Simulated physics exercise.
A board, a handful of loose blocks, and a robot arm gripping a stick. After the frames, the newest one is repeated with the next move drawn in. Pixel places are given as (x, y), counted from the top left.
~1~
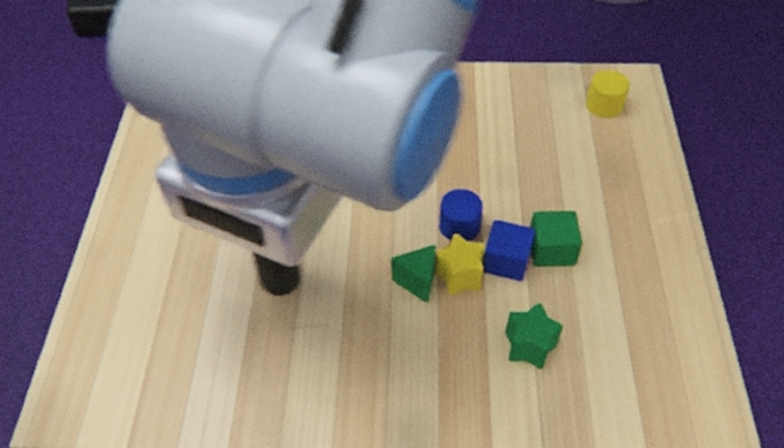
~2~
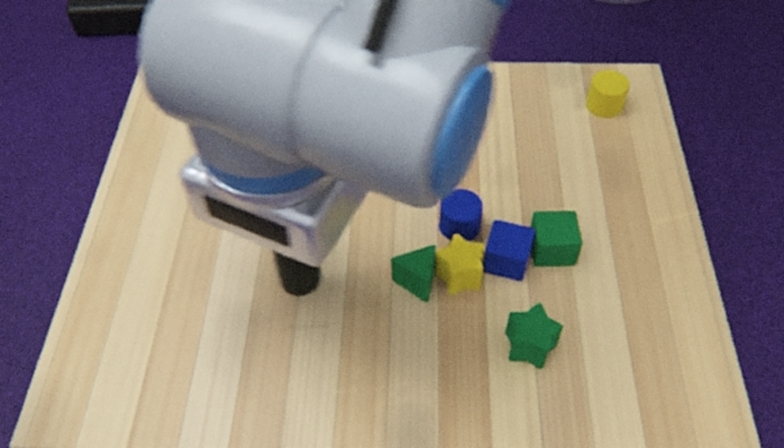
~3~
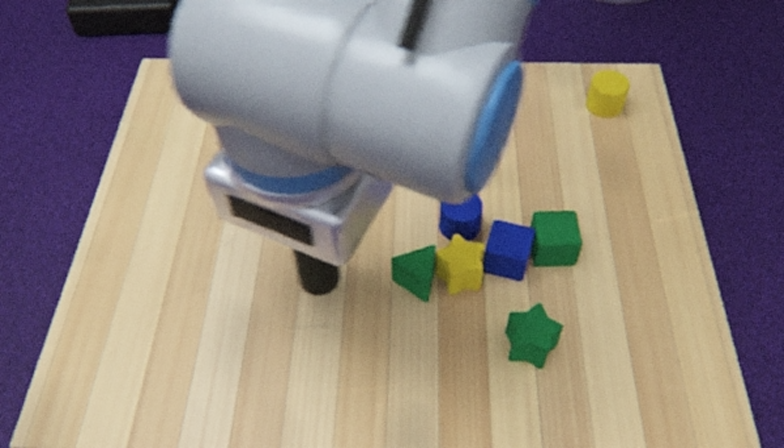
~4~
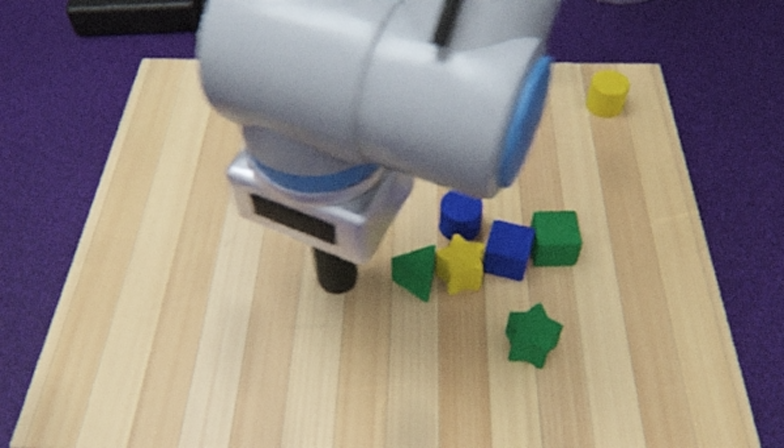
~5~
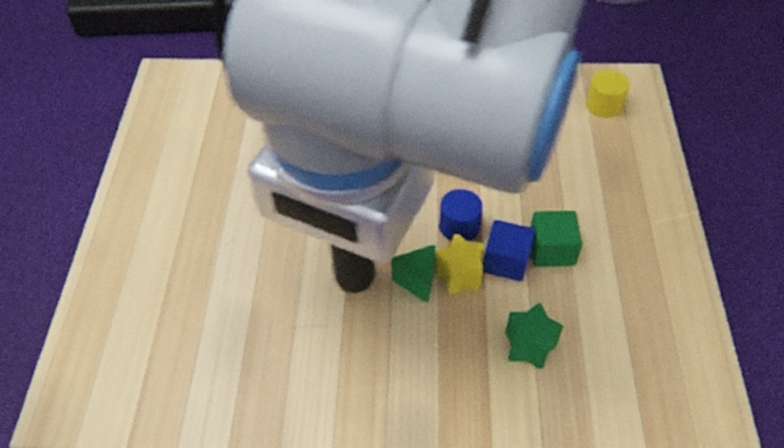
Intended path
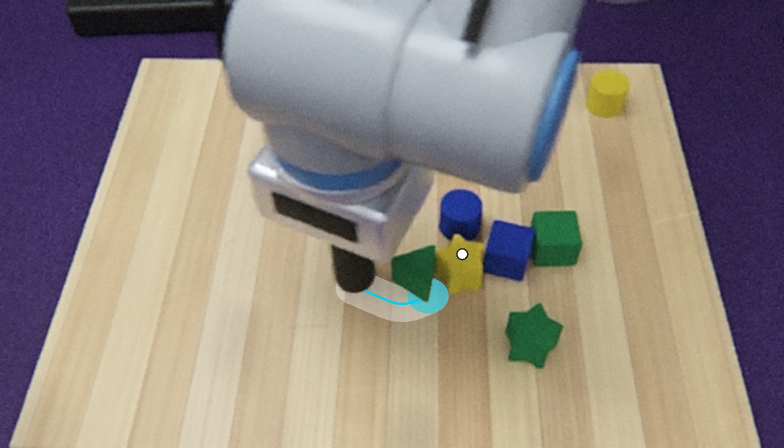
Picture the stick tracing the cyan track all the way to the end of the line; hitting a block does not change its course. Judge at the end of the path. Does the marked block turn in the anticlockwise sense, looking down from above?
I'd say no.
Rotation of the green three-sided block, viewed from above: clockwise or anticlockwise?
Looking down on the board, it turns counter-clockwise.
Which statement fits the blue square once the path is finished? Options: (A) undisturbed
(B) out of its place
The one that fits is A, undisturbed.
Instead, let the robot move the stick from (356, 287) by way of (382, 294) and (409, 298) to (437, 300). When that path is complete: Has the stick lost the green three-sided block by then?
I expect so.
Path on the board, from (356, 287) by way of (379, 297) and (404, 304) to (428, 295); the dot is on the yellow star block.
On the path given first. Halfway along, stick (391, 293); nothing pushed yet.
At the end, stick (428, 286); green three-sided block (427, 244), turned 25° anticlockwise; yellow star block (465, 248), turned 20° clockwise; blue square in place.
